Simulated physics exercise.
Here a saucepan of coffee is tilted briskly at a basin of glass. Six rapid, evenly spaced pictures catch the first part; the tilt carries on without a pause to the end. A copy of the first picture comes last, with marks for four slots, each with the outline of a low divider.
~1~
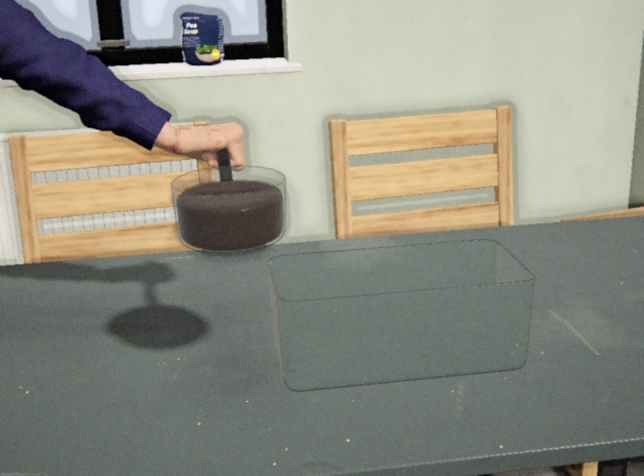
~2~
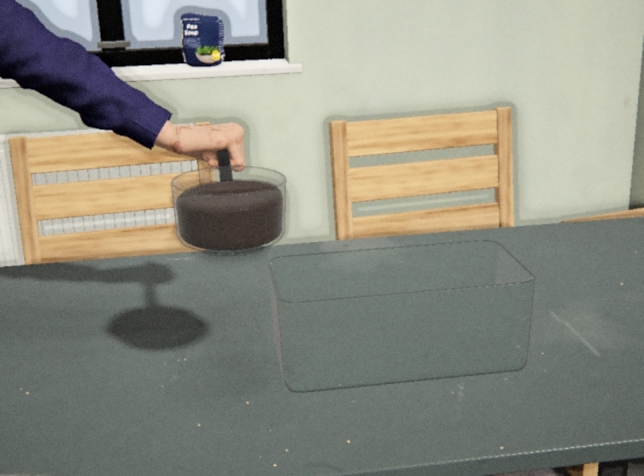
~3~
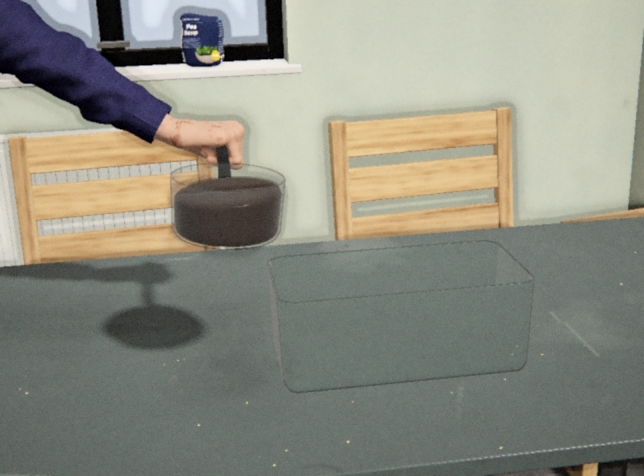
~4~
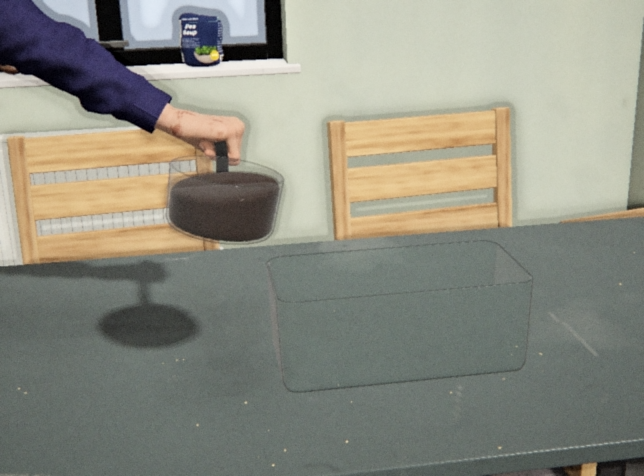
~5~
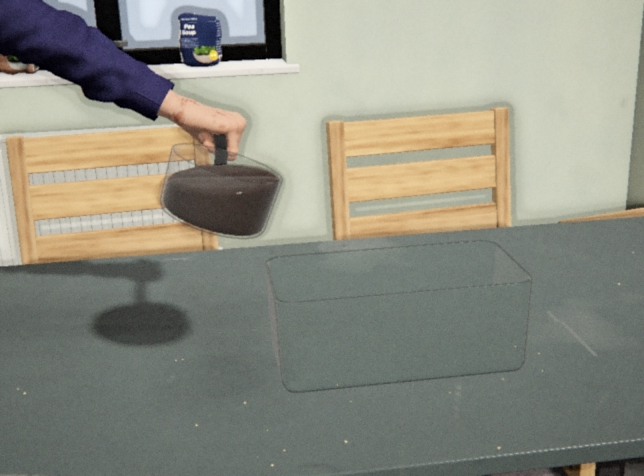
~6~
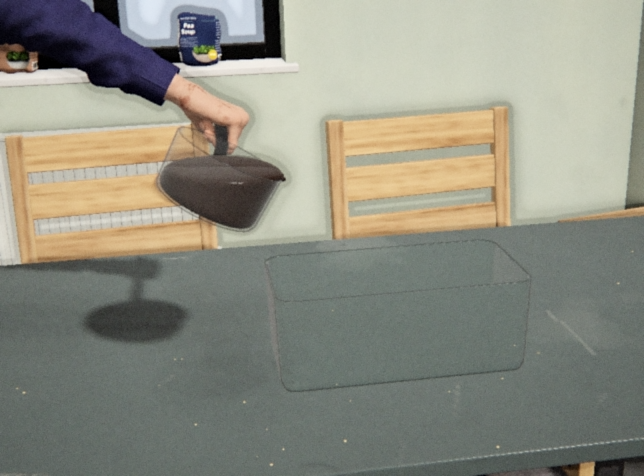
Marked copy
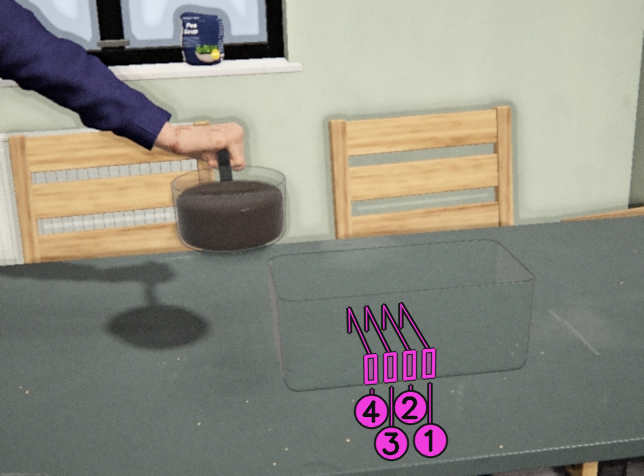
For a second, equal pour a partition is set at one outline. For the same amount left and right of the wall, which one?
The best place is 3.
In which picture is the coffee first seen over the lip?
Picture 6.
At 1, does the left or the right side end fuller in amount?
The left one.
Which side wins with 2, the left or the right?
The left one.
On the marked copy, 1 at (429, 383); 2 at (410, 385); 3 at (391, 387); 4 at (372, 389).
If 1 is chosen, about 90 % ends left of the wall and 9 % right of it.
If 2 is chosen, about 83 % ends left of the wall and 15 % right of it.
If 3 is chosen, about 49 % ends left of the wall and 49 % right of it.
If 4 is chosen, about 19 % ends left of the wall and 80 % right of it.
